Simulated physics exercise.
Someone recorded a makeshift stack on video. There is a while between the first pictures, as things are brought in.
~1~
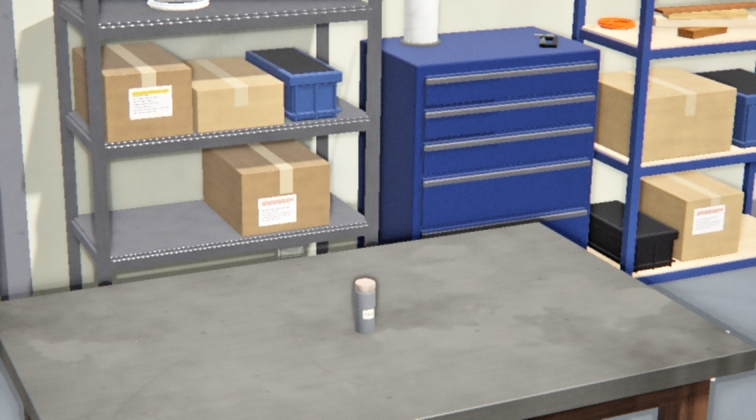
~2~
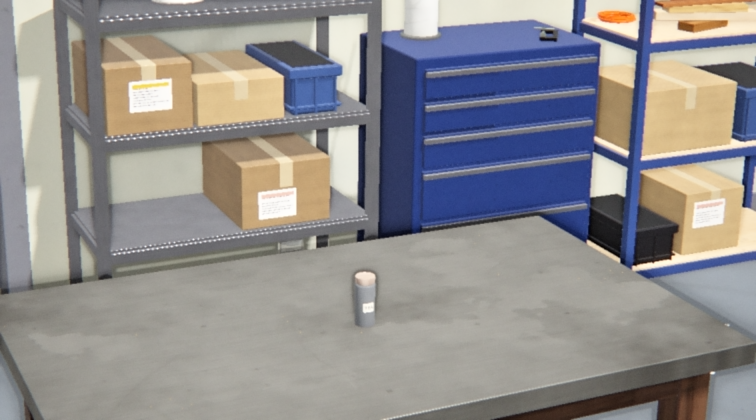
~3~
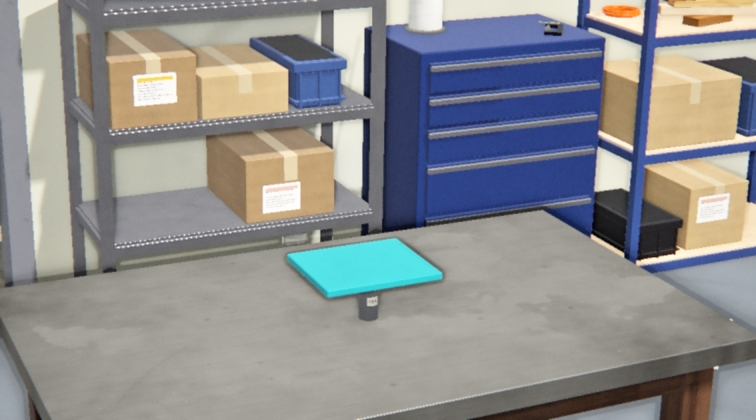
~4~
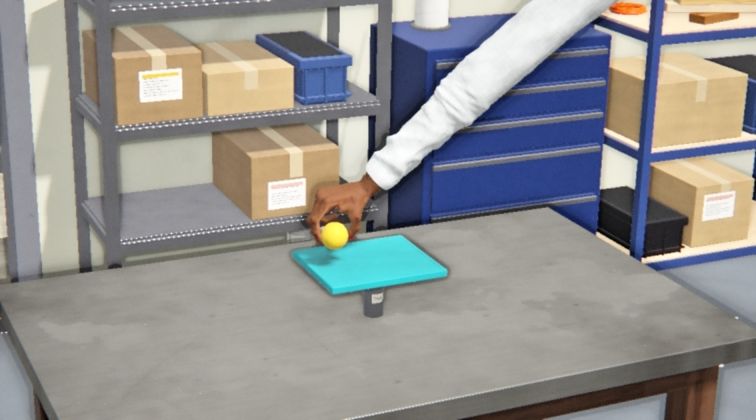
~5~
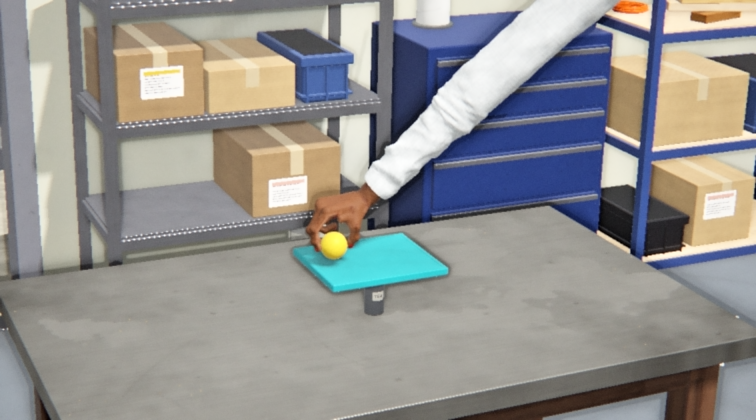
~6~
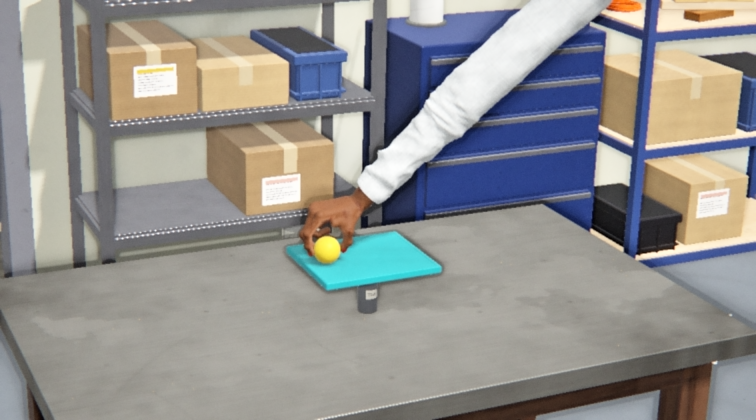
A turquoise board appearing atop a small grey shaker on a workshop table, then a hand lowering a yellow lemon onto its left side.
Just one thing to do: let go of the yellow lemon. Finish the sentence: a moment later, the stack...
It topples.
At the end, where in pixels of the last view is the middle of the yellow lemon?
Near (312, 309).
Then, 0.30 s on from there, yellow lemon now fallen; turquoise lid turned 38° from how it was put.
Then, 0.40 s on from there, turquoise lid turned 63° from how it was put.
Then, 0.50 s on from there, turquoise lid turned 60° from how it was put.
In the end, fallen, yellow lemon; toppled in the stack, turquoise lid; left askew, grey shaker. At the end, from the last picture's camera, yellow lemon near (312, 309). The stack loses its balance.
